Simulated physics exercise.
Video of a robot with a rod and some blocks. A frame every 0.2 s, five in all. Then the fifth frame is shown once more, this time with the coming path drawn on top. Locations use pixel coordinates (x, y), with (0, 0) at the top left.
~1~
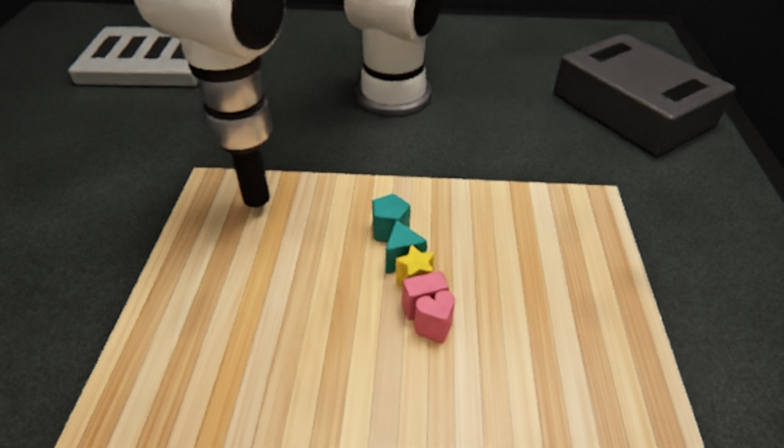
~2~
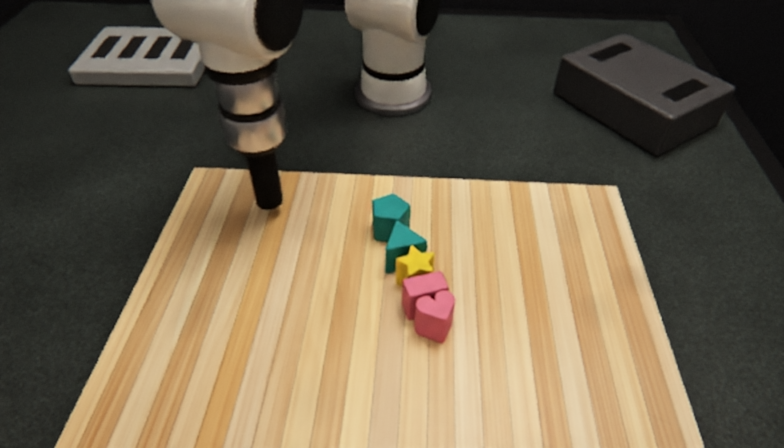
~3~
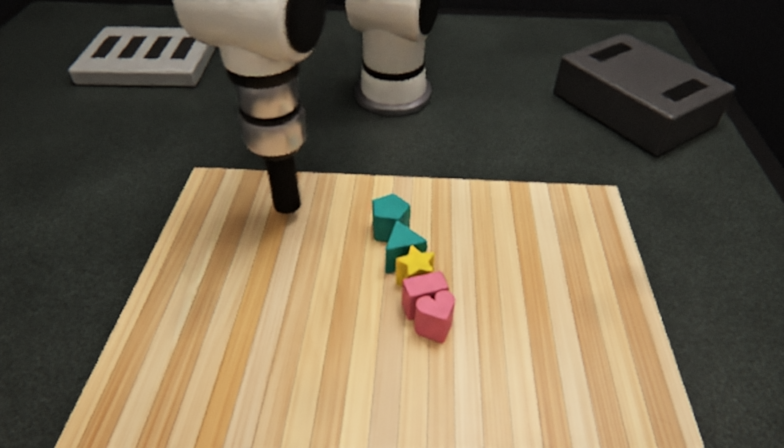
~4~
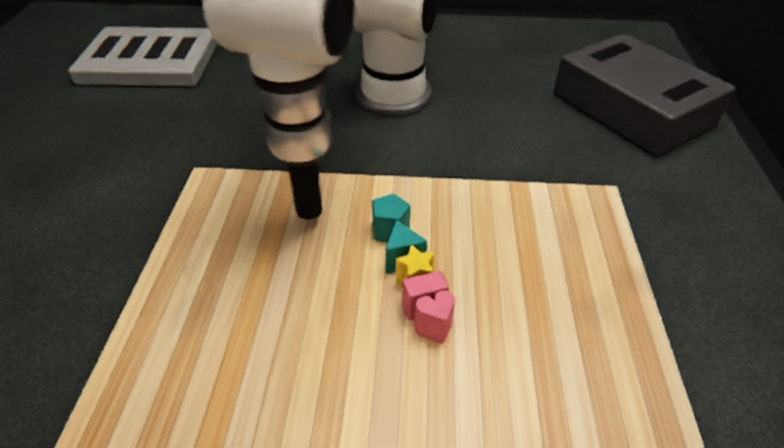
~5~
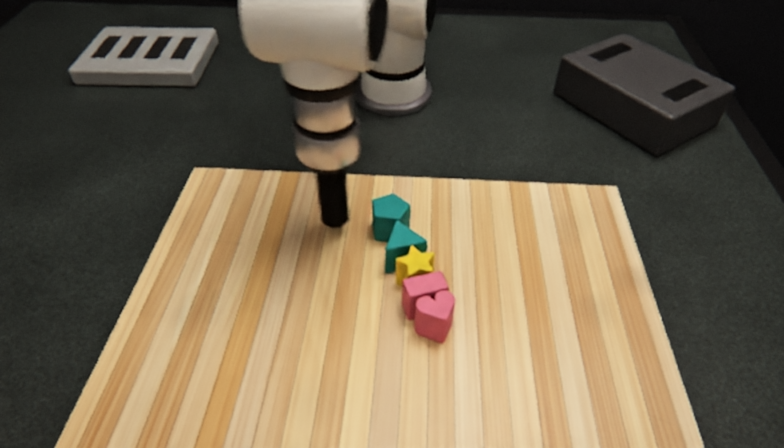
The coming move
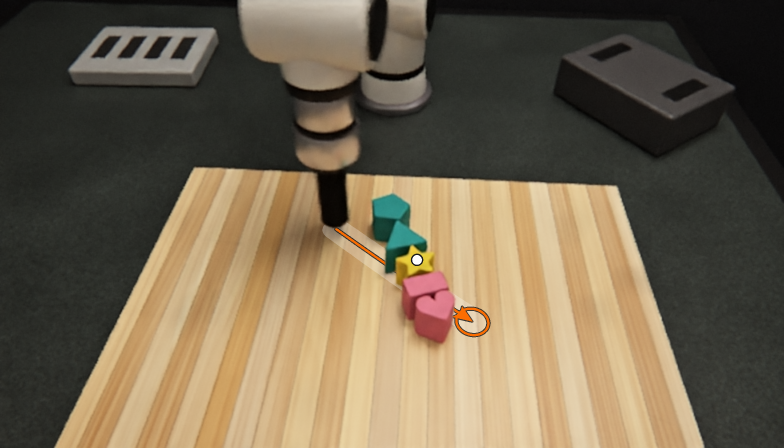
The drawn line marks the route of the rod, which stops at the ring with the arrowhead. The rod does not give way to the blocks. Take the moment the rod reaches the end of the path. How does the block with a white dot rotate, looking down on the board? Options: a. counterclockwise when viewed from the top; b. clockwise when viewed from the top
The answer is a.
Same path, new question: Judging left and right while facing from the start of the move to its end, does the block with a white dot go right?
I'd say no.
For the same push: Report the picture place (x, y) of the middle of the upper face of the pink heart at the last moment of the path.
It sits at (444, 334).
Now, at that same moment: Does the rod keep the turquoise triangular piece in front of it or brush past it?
My guess is it ends up beside or behind the rod.
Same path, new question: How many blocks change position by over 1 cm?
That makes 3 blocks or more.
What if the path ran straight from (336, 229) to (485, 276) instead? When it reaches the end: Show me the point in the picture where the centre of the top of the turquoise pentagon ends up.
Roughly at (414, 204).
Path on the board, straight from (336, 229) to (472, 322); the dot is on the yellow star-shaped block.
On the path given first. One third of the way, rod at (377, 247); nothing pushed yet.
Two thirds of the way, rod at (424, 278); turquoise triangular piece at (429, 237), turned 55° anticlockwise; yellow star-shaped block at (454, 265), turned 30° clockwise; pink rectangle at (432, 286), turned 15° clockwise; pink heart at (438, 308), turned 15° clockwise.
At the end, rod at (474, 311); turquoise triangular piece at (429, 237), turned 55° anticlockwise; yellow star-shaped block at (481, 271), turned 35° anticlockwise; pink rectangle at (455, 314), turned 50° clockwise; pink heart at (444, 334), turned 55° clockwise.
